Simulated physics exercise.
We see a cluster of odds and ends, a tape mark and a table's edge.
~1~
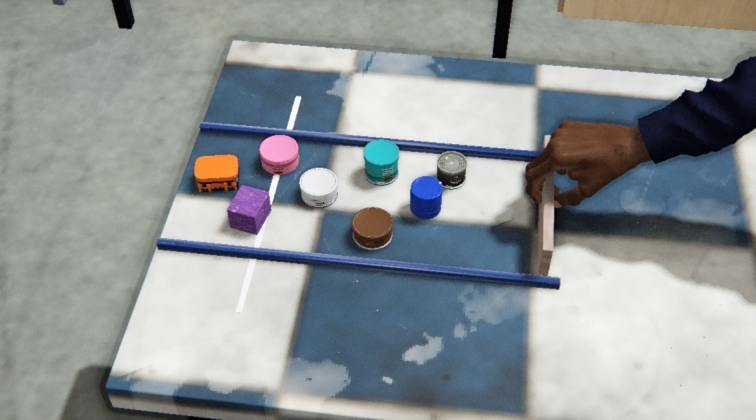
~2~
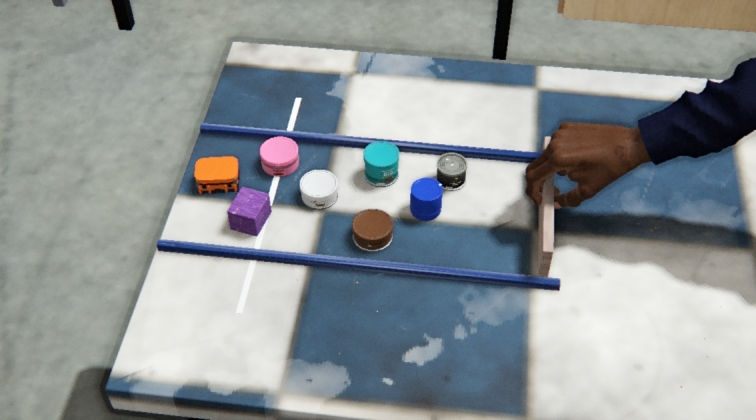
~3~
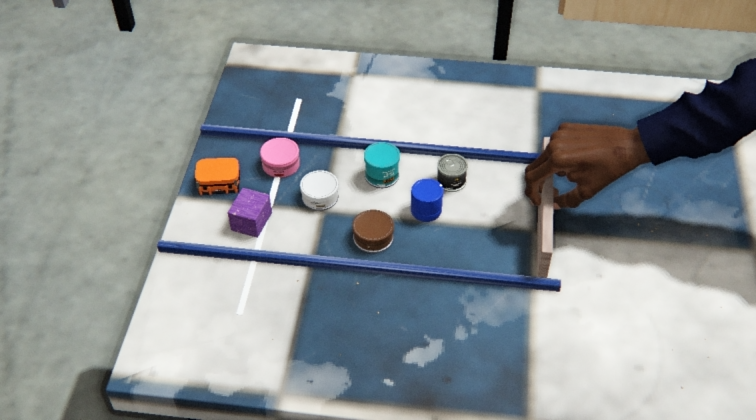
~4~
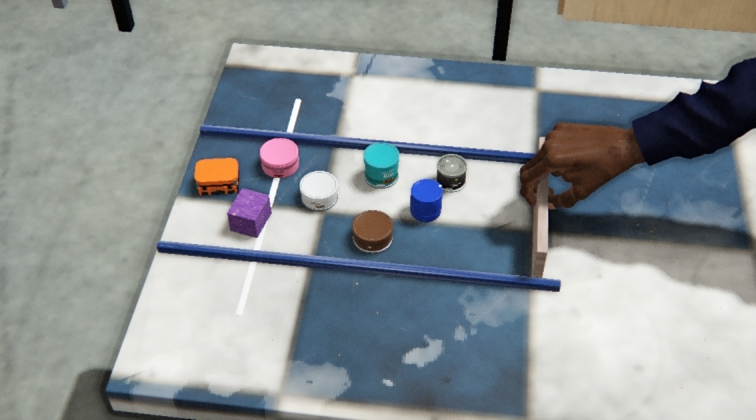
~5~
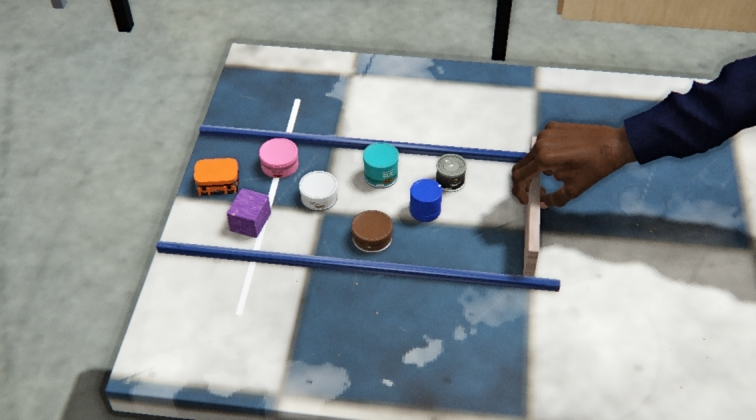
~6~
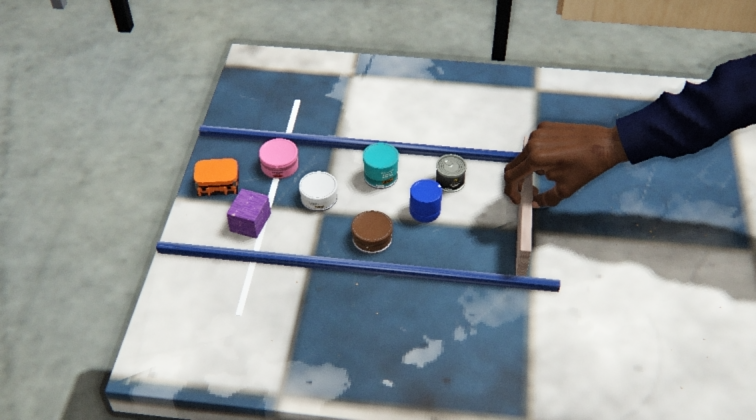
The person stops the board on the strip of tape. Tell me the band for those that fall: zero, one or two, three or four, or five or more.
The number that fall off is zero.
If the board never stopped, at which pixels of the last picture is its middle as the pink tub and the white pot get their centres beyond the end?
About (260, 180), and (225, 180) for the other.
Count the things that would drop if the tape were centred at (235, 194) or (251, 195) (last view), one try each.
The counts: 2 and 2.
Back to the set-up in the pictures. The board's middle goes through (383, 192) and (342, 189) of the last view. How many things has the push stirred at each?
At the one place 4, at the other 6.
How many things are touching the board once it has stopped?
The number is 3.
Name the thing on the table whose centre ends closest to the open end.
Foremost is the orange case.
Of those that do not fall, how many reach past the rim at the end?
It comes to 2.
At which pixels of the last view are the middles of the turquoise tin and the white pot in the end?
The turquoise tin stops around (233, 154); the white pot around (224, 183).
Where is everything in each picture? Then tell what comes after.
The first frame shows orange case (218, 174); purple block (250, 210); pink tub (280, 155); board (546, 204); tape (272, 194).
The second frame shows purple block (250, 212); brown tin (373, 230).
The third frame shows pink tub (280, 158); board (545, 206).
The fourth frame shows orange case (218, 177); black pot (451, 173).
The fifth frame shows purple block (249, 213); turquoise tin (381, 166).
The sixth frame shows orange case (217, 178); purple block (249, 214); pink tub (279, 159); board (525, 205); tape (271, 197).
A little later, none off yet; orange case at rest near (217, 178); purple block at rest near (249, 214); pink tub at rest near (279, 159).
Next, none off yet; orange case at rest near (211, 179); purple block moving near (245, 213); pink tub shifted about its own width near (234, 151).
When it is over, the number that fall off is zero.
